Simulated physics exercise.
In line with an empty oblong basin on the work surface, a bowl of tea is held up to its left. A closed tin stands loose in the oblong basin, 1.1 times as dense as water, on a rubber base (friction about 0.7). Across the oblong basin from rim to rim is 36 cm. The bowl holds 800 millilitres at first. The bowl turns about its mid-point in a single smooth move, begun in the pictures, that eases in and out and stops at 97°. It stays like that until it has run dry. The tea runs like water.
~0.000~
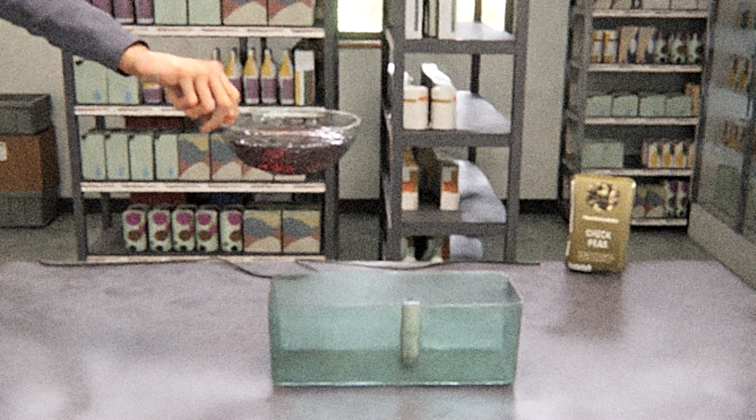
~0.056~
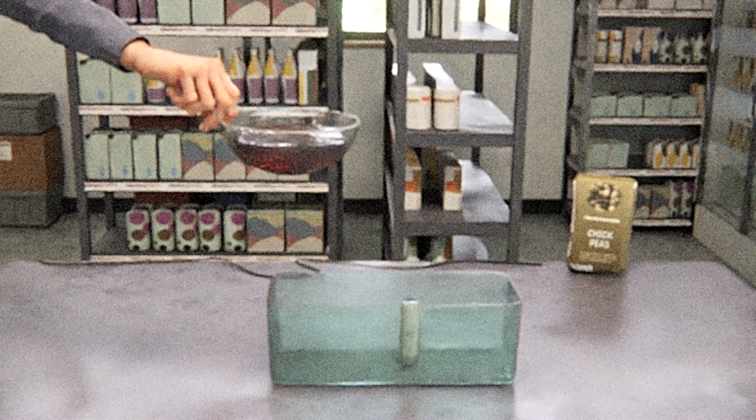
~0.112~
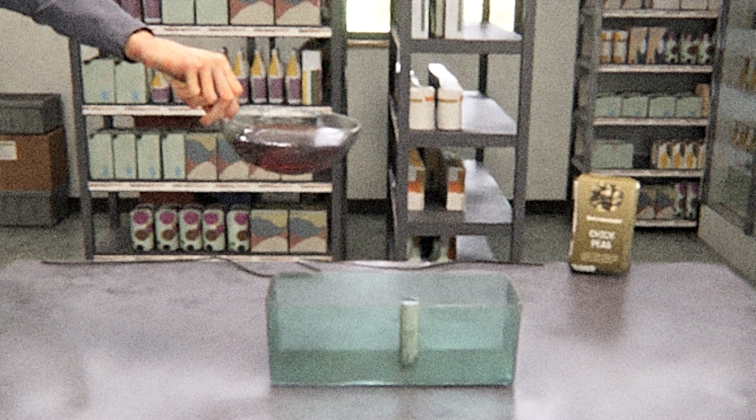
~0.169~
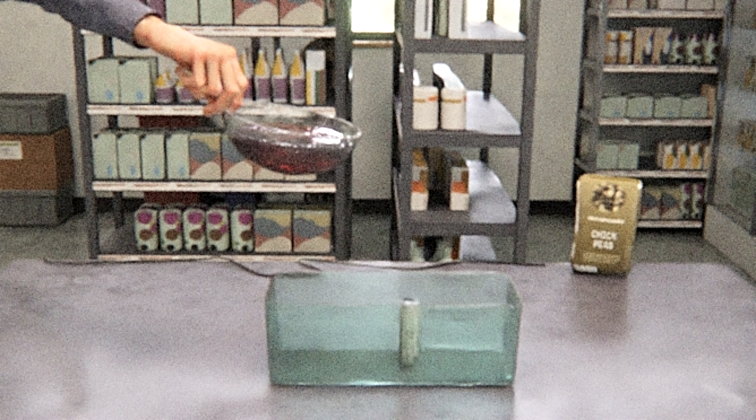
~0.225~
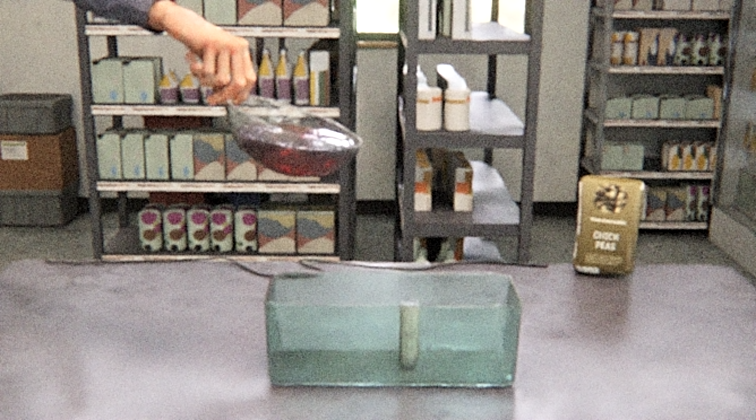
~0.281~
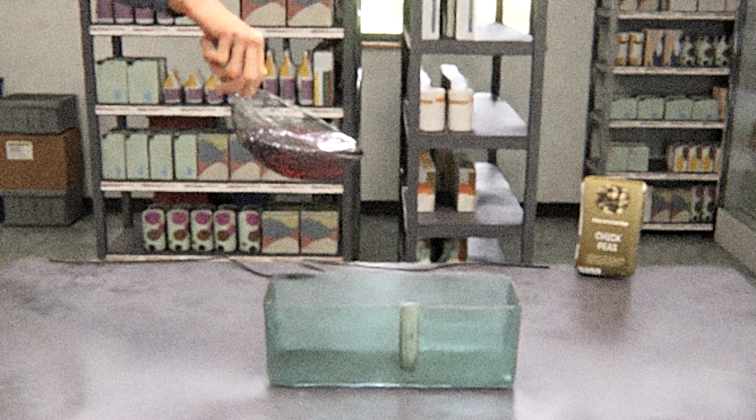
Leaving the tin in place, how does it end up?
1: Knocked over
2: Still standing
(1) Knocked over.
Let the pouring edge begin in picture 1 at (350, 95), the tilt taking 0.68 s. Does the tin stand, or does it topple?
Result: Tin tipped over.
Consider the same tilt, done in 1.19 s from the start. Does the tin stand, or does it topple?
Outcome - the tin remains standing.
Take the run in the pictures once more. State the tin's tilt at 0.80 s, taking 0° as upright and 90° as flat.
About 10 degrees from upright.
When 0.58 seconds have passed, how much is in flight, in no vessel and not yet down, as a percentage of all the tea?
Around 62 in a hundred.
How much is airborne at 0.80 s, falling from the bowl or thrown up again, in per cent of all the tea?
Close to 4 in every hundred parts.
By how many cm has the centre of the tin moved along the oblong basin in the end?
Looks like roughly 7.5 cm in total.
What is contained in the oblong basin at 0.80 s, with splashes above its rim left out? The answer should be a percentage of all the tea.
Reading: Approx. 92 %.
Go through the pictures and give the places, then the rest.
It leans 0°; its right rim is at (359, 122); the tea meets the walls at (228, 136) and (353, 136); the oblong basin's rim runs from (271, 290) to (515, 289); the tin's top is at (411, 305), in the first frame.
It leans 1°; its right rim is at (359, 123); the tea meets the walls at (227, 134) and (352, 137), in the second frame.
It leans 5°; its right rim is at (360, 127); the tea meets the walls at (227, 131) and (352, 138), in the third frame.
It leans 11°; its right rim is at (361, 134); the tea meets the walls at (230, 129) and (354, 141), in the fourth frame.
It leans 19°; its right rim is at (361, 144); the tea meets the walls at (234, 128) and (358, 143), in the fifth frame.
It leans 29°; its right rim is at (359, 156); the tea meets the walls at (240, 130) and (350, 146); 3 per cent is over the edge, in the sixth frame.
Then, 0.58 s in, the tilt is 83° and 11 per cent is still to pour; the tin stands where it began.
Then, 0.80 s in, the tilt is 97° and 0 per cent is still to pour; the tin leans 8°.
Then, 1.02 s in, the tilt is 97° and 0 per cent is still to pour; the tin leans 37°.
Then, 1.27 s in, the tilt is 97° and 0 per cent is still to pour; the tin lies on its side.
Finally, the tin lies on its side.
